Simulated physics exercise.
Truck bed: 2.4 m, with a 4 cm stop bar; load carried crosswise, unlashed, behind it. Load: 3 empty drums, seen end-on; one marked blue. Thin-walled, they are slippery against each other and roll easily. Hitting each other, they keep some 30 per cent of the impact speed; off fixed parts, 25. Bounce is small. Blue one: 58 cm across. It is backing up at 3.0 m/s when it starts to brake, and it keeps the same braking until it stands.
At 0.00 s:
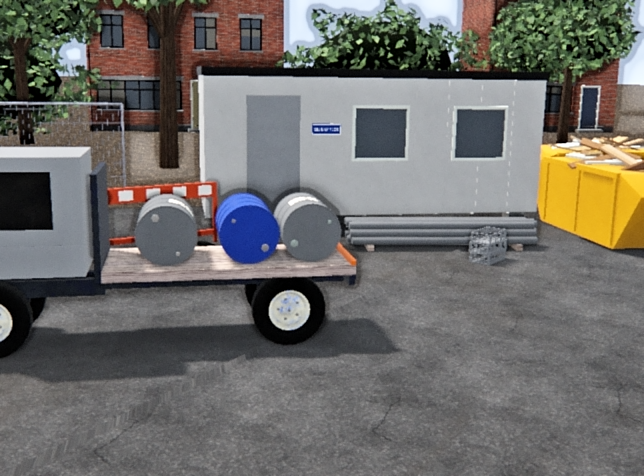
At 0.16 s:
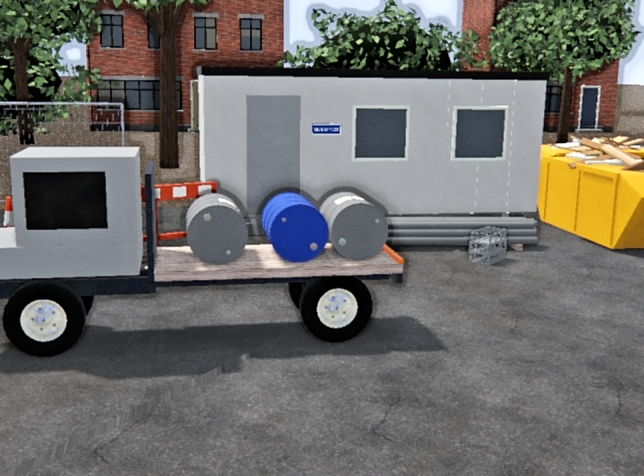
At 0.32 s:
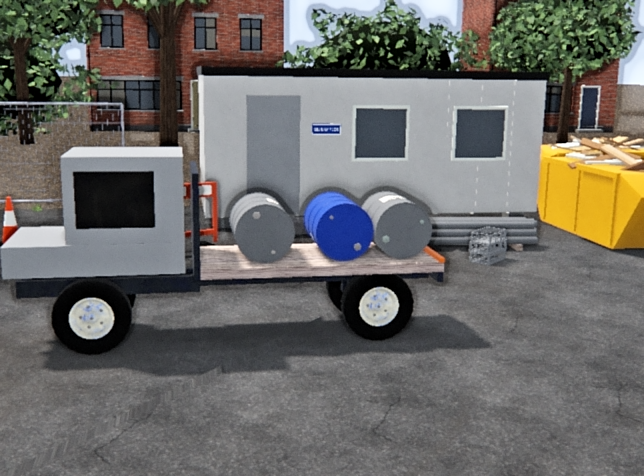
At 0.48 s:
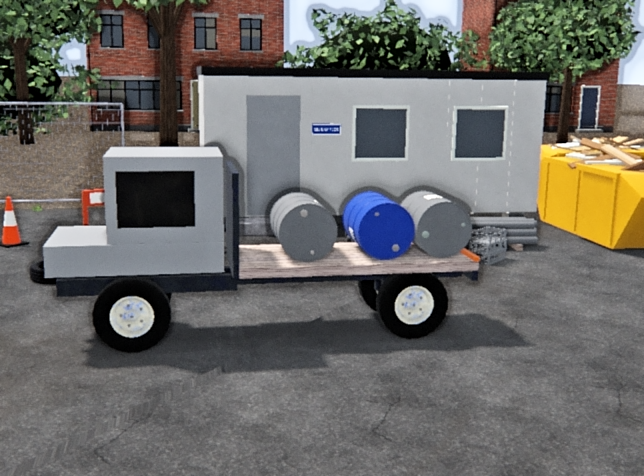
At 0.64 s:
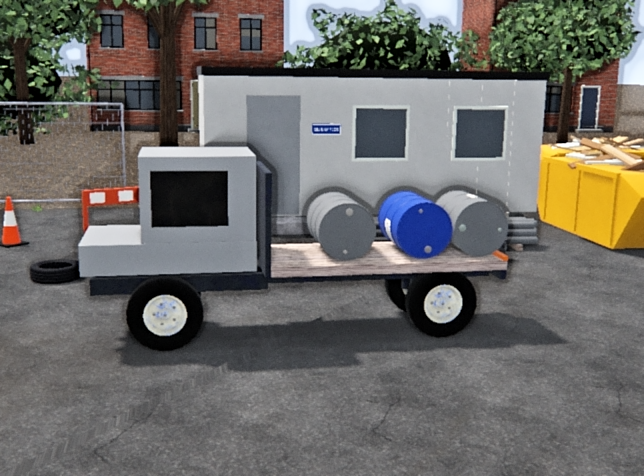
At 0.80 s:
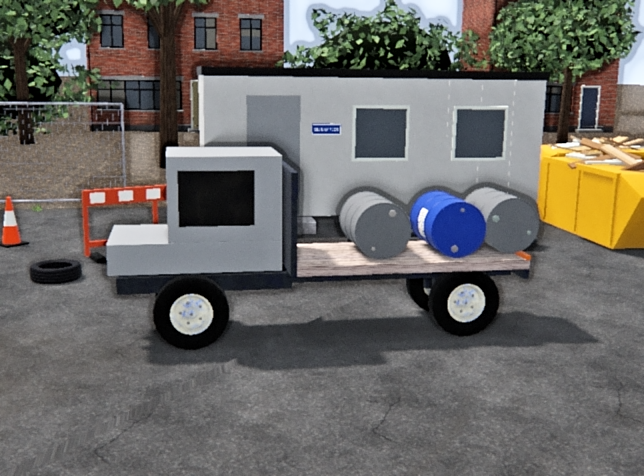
The clip opens with a grey truck partly in view at left, carrying a blue drum between two grey ones, as it backs right across a yard. Its whole cab comes into view and its movement slows, while the drums roll slightly along the bed toward the tail end.
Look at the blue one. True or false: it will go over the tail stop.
True.
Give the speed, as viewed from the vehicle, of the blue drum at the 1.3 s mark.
Speed: Around 1.0 m/s.
By 1.3 s, blue is on the bed, 30 cm from the bar, rolling towards it; 1 lost off the end.
By 1.8 s, blue is going over the tail; 2 lost off the end.
Finally (3.1 s), blue is over the tail and down; 3 lost off the end.
